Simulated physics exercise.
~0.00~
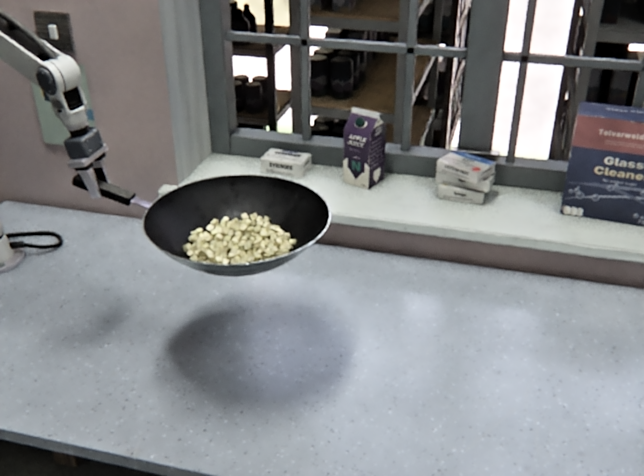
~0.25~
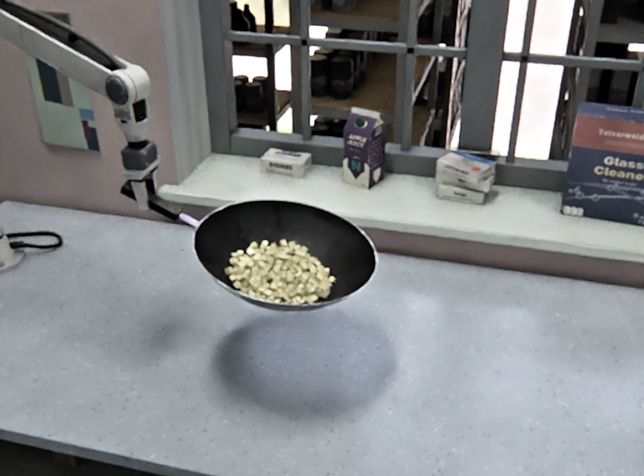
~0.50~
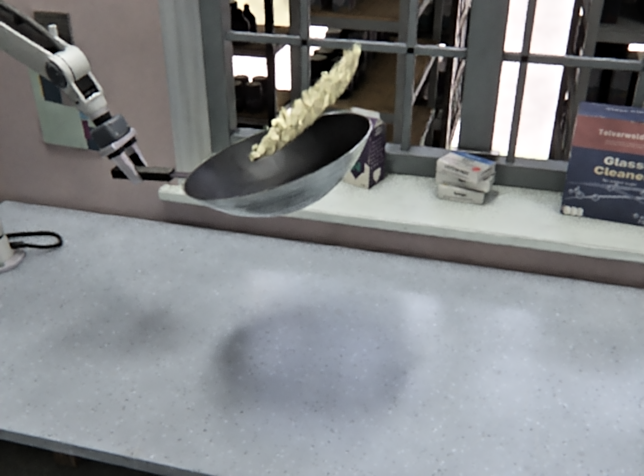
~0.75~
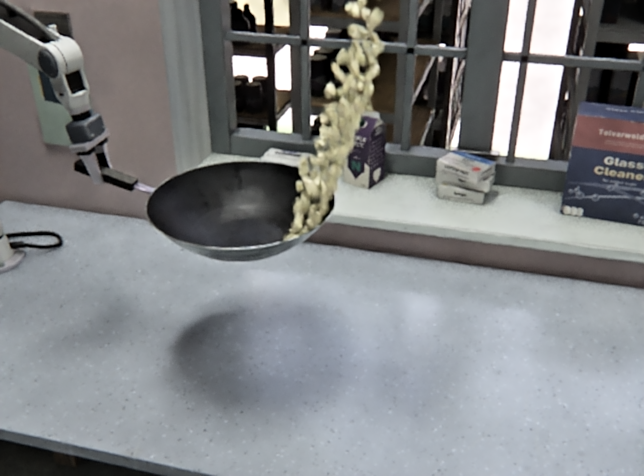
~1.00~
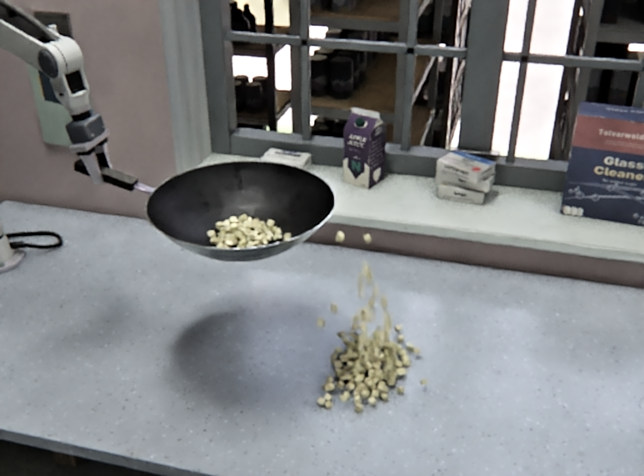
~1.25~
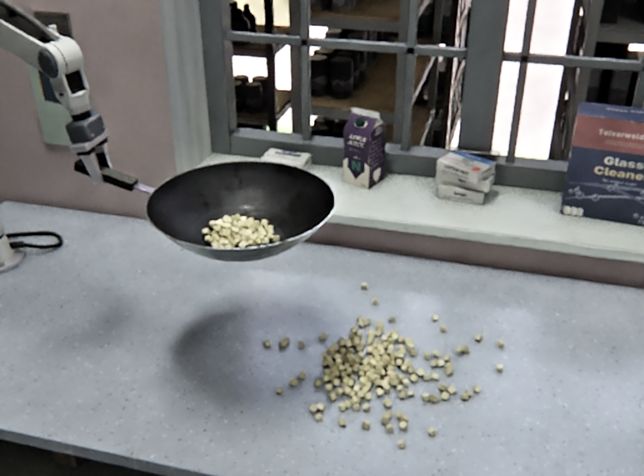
In this clip, a robot arm holding a wok of pale diced vegetables moves it right, then tilts it and swings it up, tossing the pieces high. As the wok returns left and levels, most spill past its right rim and scatter across the table, while a small heap stays inside.
